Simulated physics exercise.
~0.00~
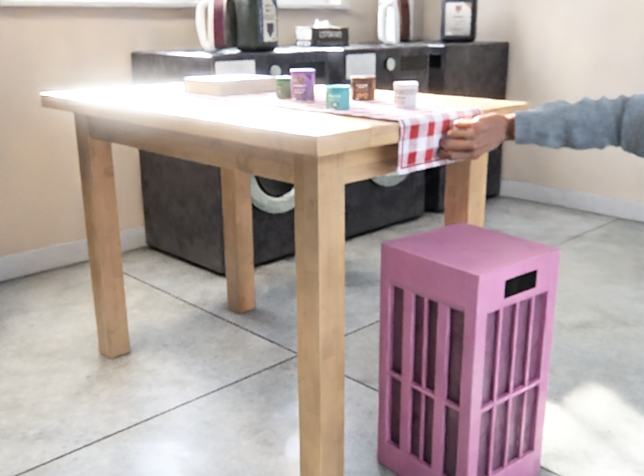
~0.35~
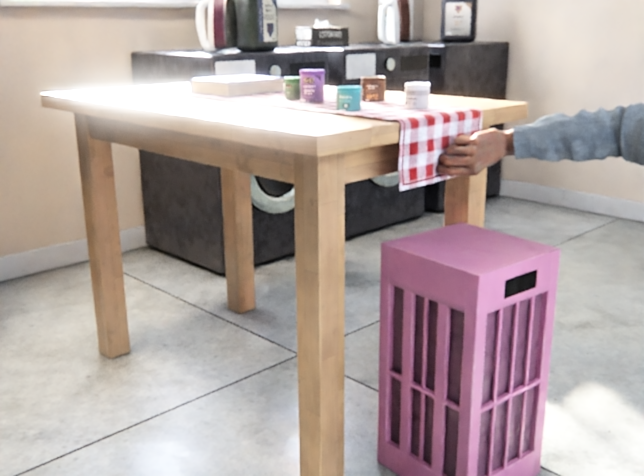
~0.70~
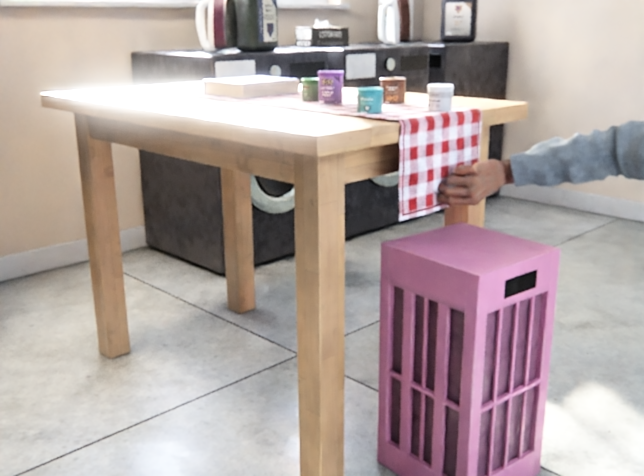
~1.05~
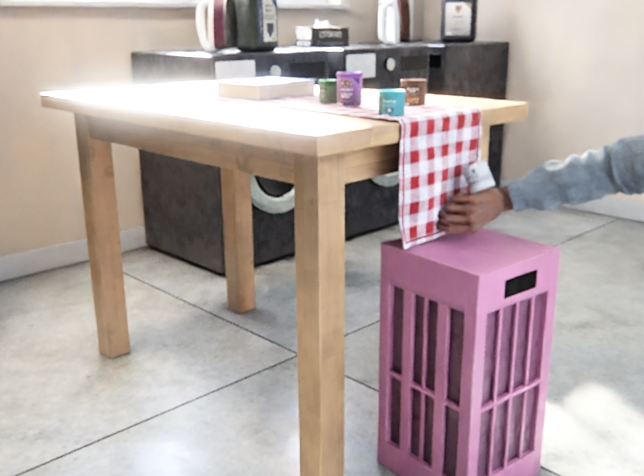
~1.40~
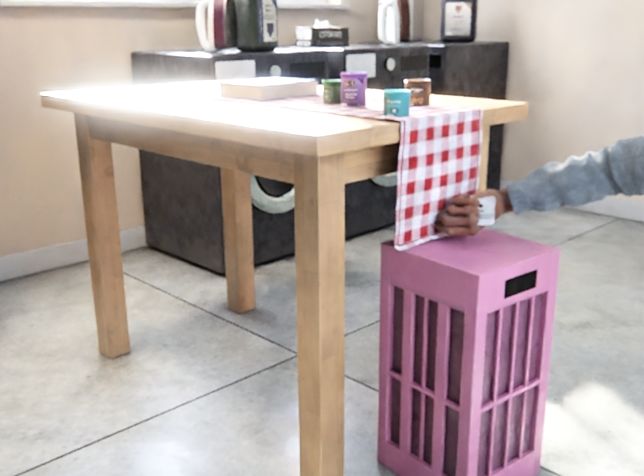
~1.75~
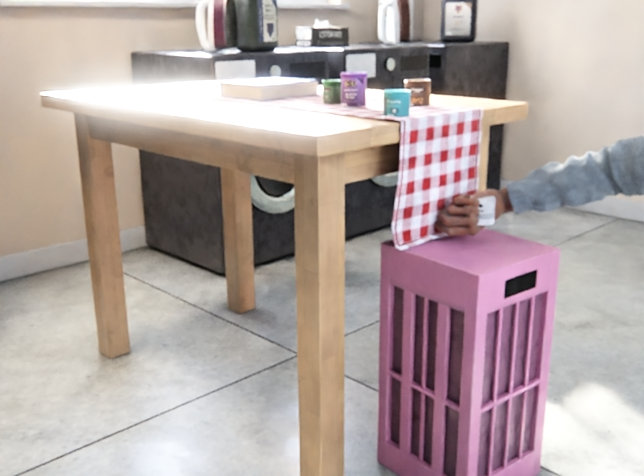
The clip opens on a wooden table with a red-and-white checked scarf hanging over its right end, small pots and a purple can standing on it, and a pink crate on the floor below. A hand reaching in from the right grips the hanging cloth and slowly draws it downward. The pots and can ride along to the right, staying upright. As the hem nears the crate, the white pot goes over the table's edge and drops beside the hand. The pulling stops with the hem at the crate, the white pot off the table, and the other containers still standing.
